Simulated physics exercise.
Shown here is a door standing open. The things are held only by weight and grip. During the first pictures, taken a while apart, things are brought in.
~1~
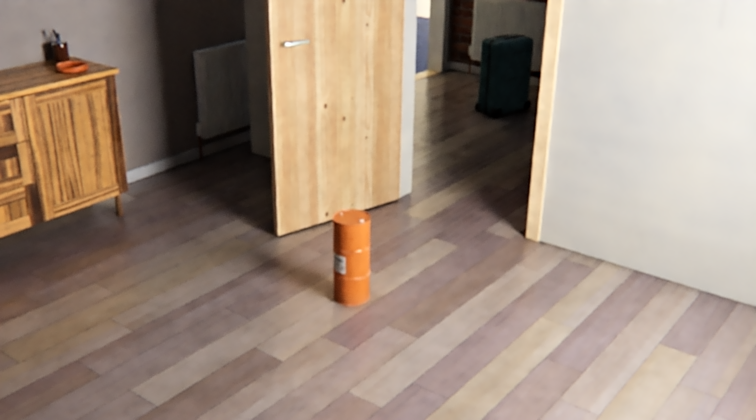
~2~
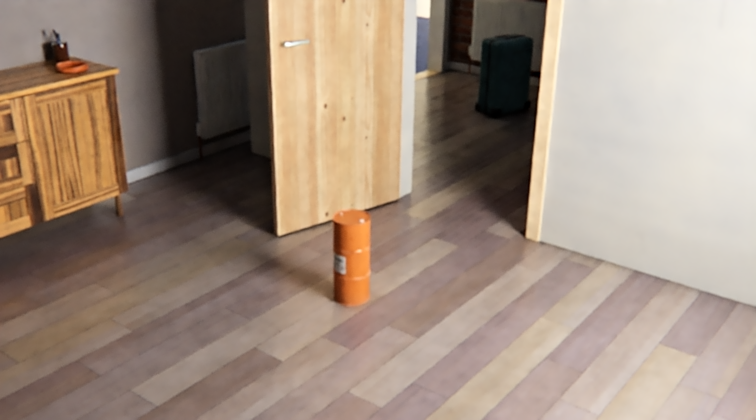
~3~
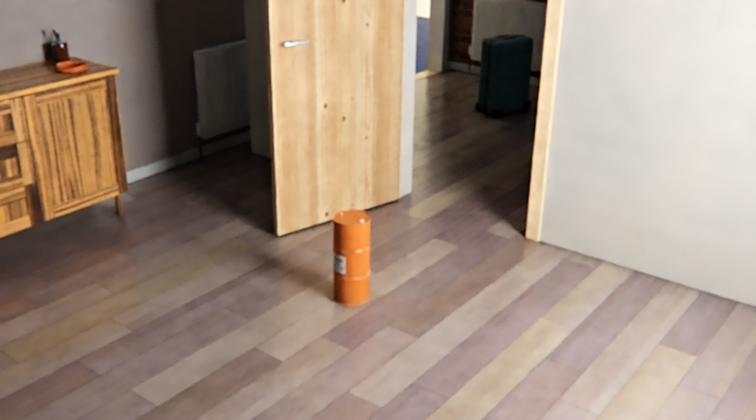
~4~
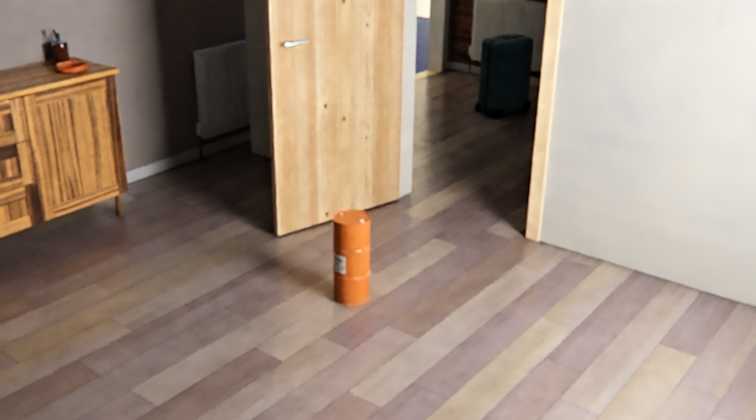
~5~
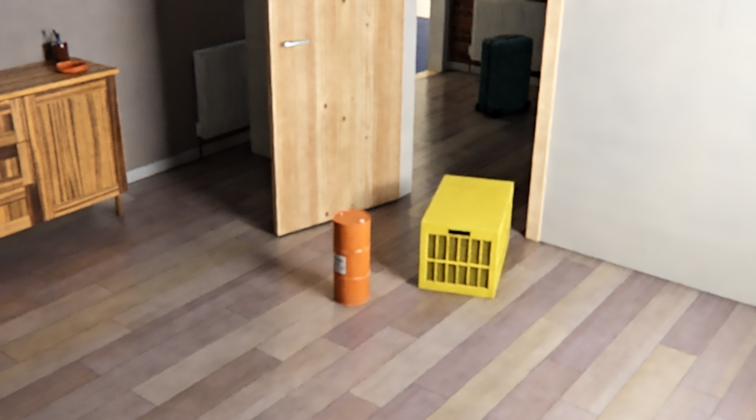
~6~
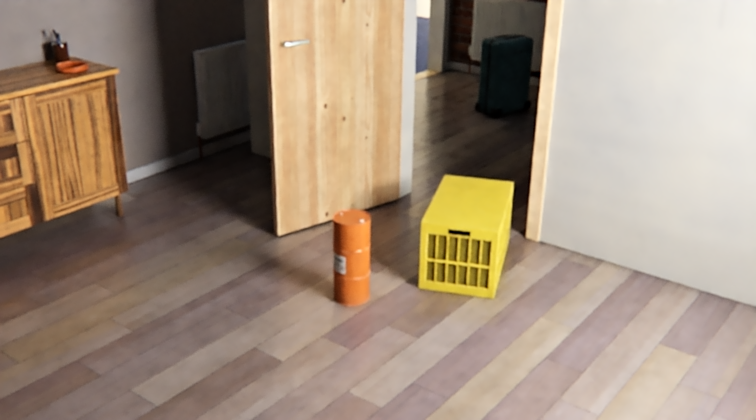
Yellow slatted crate appearing on the wood floor to the right of a motionless orange canister, beside a wide open door.
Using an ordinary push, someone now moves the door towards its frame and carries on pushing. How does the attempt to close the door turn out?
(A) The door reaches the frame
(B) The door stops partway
The answer is B.
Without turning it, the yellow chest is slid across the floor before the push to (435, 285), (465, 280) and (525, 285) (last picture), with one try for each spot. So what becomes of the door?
So on try one it is halted early, on try two it is halted early, and on try three it completes its arc.
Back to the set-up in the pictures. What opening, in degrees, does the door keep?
The answer is roughly 45°.
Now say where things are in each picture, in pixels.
The first picture shows door wide open and still; orange canister (352, 258).
The second picture shows door wide open and still; orange canister (352, 258).
The third picture shows door wide open and still; orange canister (352, 258).
The fourth picture shows door wide open and still; orange canister (352, 258).
The fifth picture shows door wide open and still; orange canister (352, 258).
The sixth picture shows door wide open and still; yellow chest (468, 233); orange canister (352, 258).
Then, 0.80 s after the last picture, open by 86°.
Then, 1.40 s after the last picture, open by 61°.
At rest, open by 44°; both in place. Seen from the same camera at the end, yellow chest near (469, 233).
